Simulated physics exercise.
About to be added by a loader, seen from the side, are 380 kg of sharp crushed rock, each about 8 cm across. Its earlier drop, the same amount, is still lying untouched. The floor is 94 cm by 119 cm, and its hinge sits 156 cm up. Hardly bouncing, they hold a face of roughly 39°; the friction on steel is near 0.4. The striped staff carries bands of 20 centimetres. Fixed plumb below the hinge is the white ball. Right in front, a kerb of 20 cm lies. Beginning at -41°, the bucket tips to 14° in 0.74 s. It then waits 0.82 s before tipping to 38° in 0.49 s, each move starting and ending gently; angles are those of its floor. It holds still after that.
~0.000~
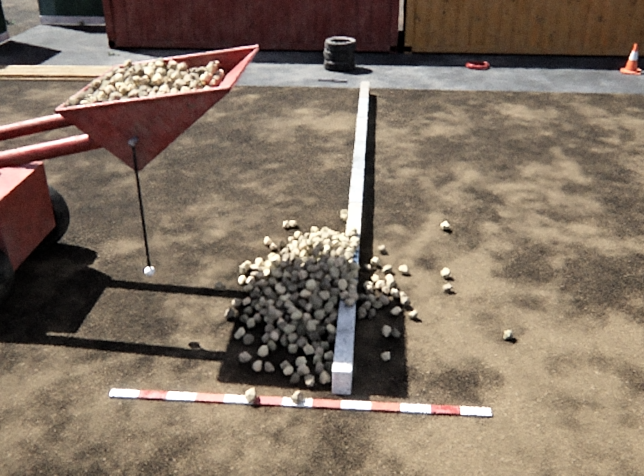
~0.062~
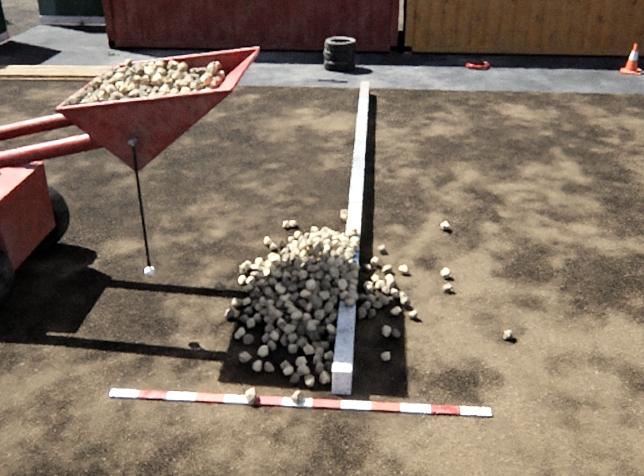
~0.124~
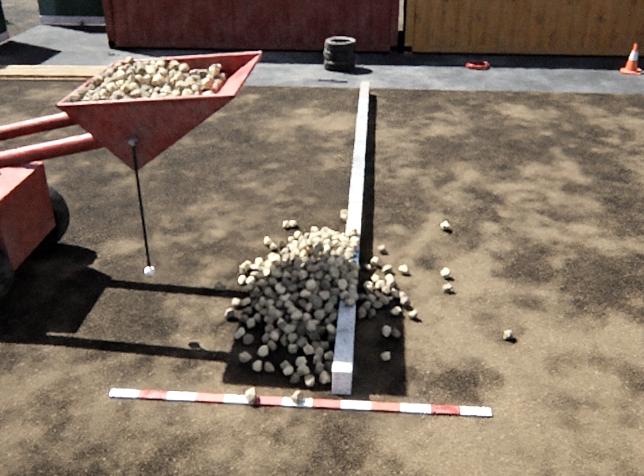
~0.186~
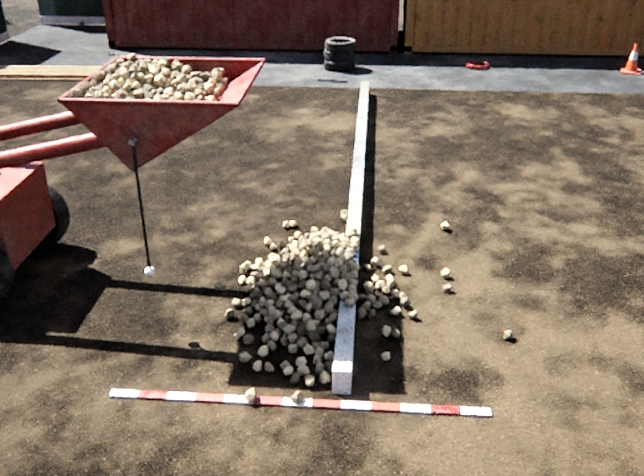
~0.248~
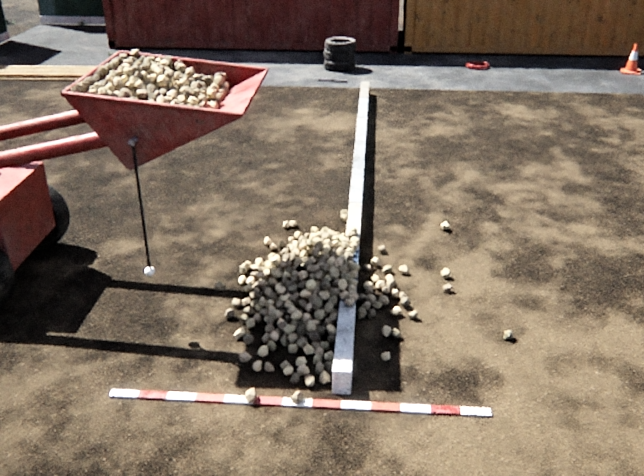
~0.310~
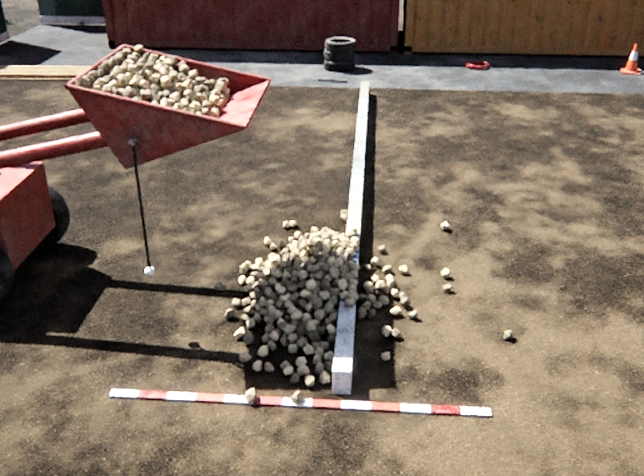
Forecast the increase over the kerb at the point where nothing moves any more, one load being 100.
I would say 1 per cent.
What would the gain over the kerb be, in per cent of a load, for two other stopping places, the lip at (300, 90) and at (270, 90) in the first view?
Near 50 in a hundred, then near 15 in a hundred.
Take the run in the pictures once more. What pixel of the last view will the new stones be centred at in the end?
They come to rest centred about (276, 272).
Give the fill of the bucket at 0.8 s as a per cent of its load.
Some 100 %, roughly, is held.
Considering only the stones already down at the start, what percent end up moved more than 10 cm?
0 per cent.
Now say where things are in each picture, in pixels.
In the first picture, the bucket is at -41°, its lip at (231, 88); the top of the load is at (159, 73). The earlier load is highest near (325, 257), 33 cm above ground level, 94 % on this side of the kerb, 6 % over the kerb.
In the second picture, the bucket is at -40°, its lip at (232, 90); the top of the load is at (148, 74); the stones move at 0.1 m/s on average.
In the third picture, the bucket is at -37°, its lip at (235, 96); the top of the load is at (141, 71); the stones move at 0.2 m/s on average.
In the fourth picture, lip at (239, 104), floor tilted -32°, highest stones at (144, 70); the stones move at 0.3 m/s on average.
In the fifth picture, the bucket is at -27°, its lip at (243, 115); the top of the load is at (121, 64); the stones move at 0.4 m/s on average.
In the sixth picture, the bucket is at -20°, its lip at (246, 128); the top of the load is at (122, 59); the stones move at 0.5 m/s on average.
After 0.6 s the floor is at 5°; in per cent of one load, 100 in the bucket, 94 on this side of the kerb, 6 over the kerb; the foremost stones are at (434, 286).
After 0.8 s the floor is at 14°; in per cent of one load, 100 in the bucket, 94 on this side of the kerb, 6 over the kerb; the foremost stones are at (434, 286).
After 2.5 s the floor is at 38°; in per cent of one load, 21 in the bucket, 173 on this side of the kerb, 6 over the kerb; the foremost stones are at (434, 286).
After 5.2 s the floor is at 38°; in per cent of one load, 0 in the bucket, 194 on this side of the kerb, 6 over the kerb; the foremost stones are at (434, 286). Net gain over the kerb, 1.
